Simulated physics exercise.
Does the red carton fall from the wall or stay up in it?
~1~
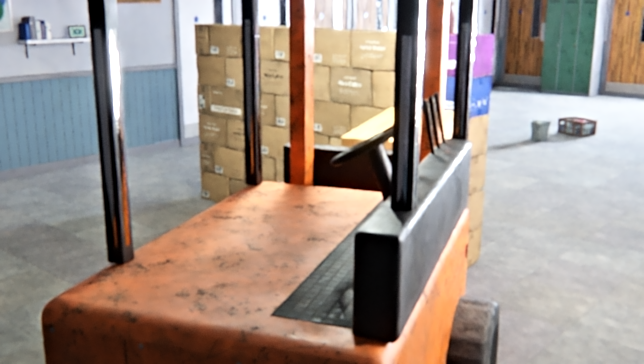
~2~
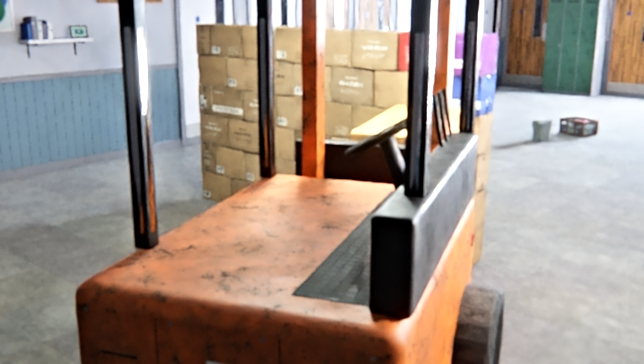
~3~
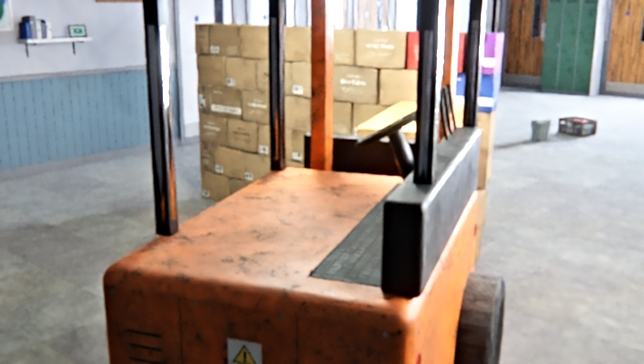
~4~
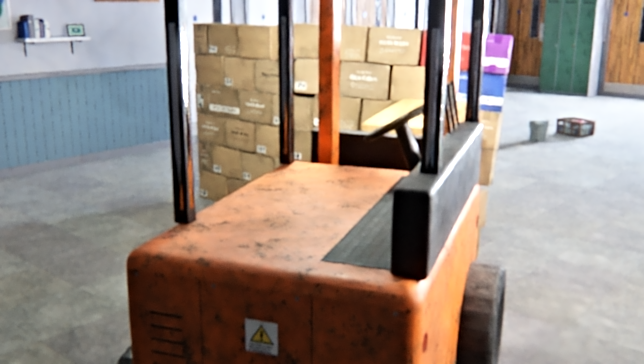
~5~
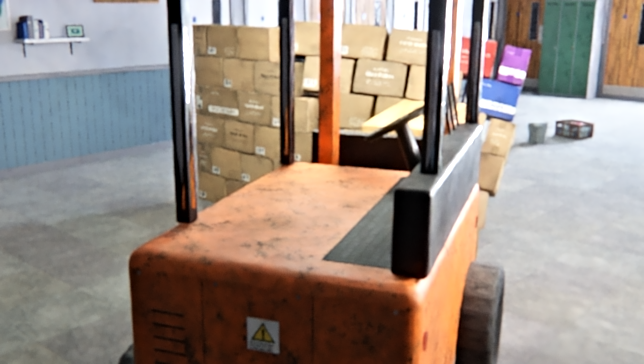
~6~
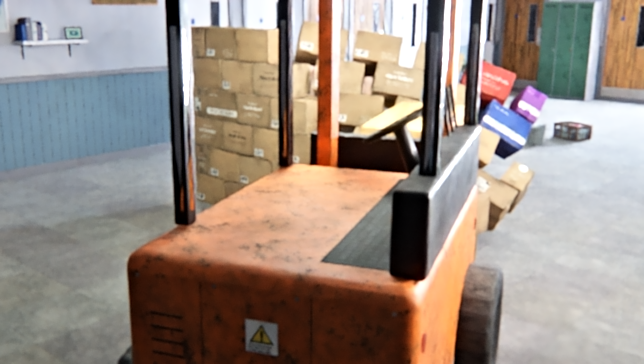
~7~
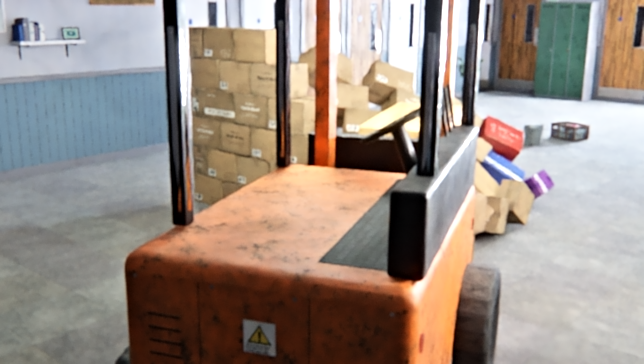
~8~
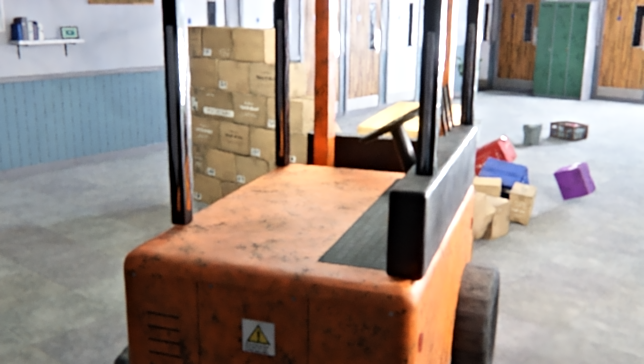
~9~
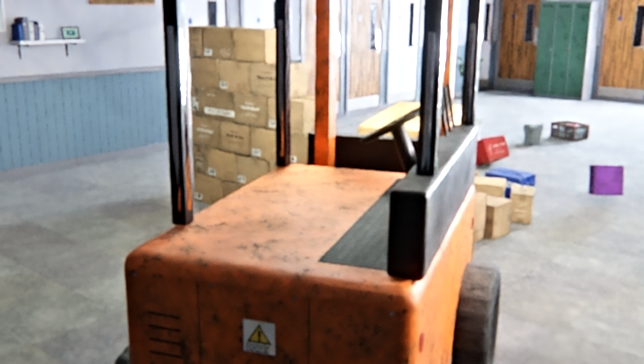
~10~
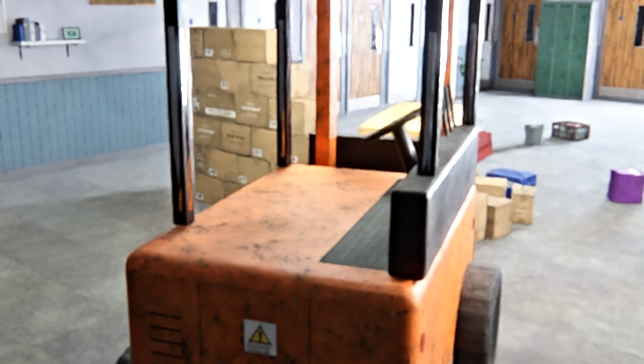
The red carton falls from the wall and ends up on the floor to the right of the lift truck.
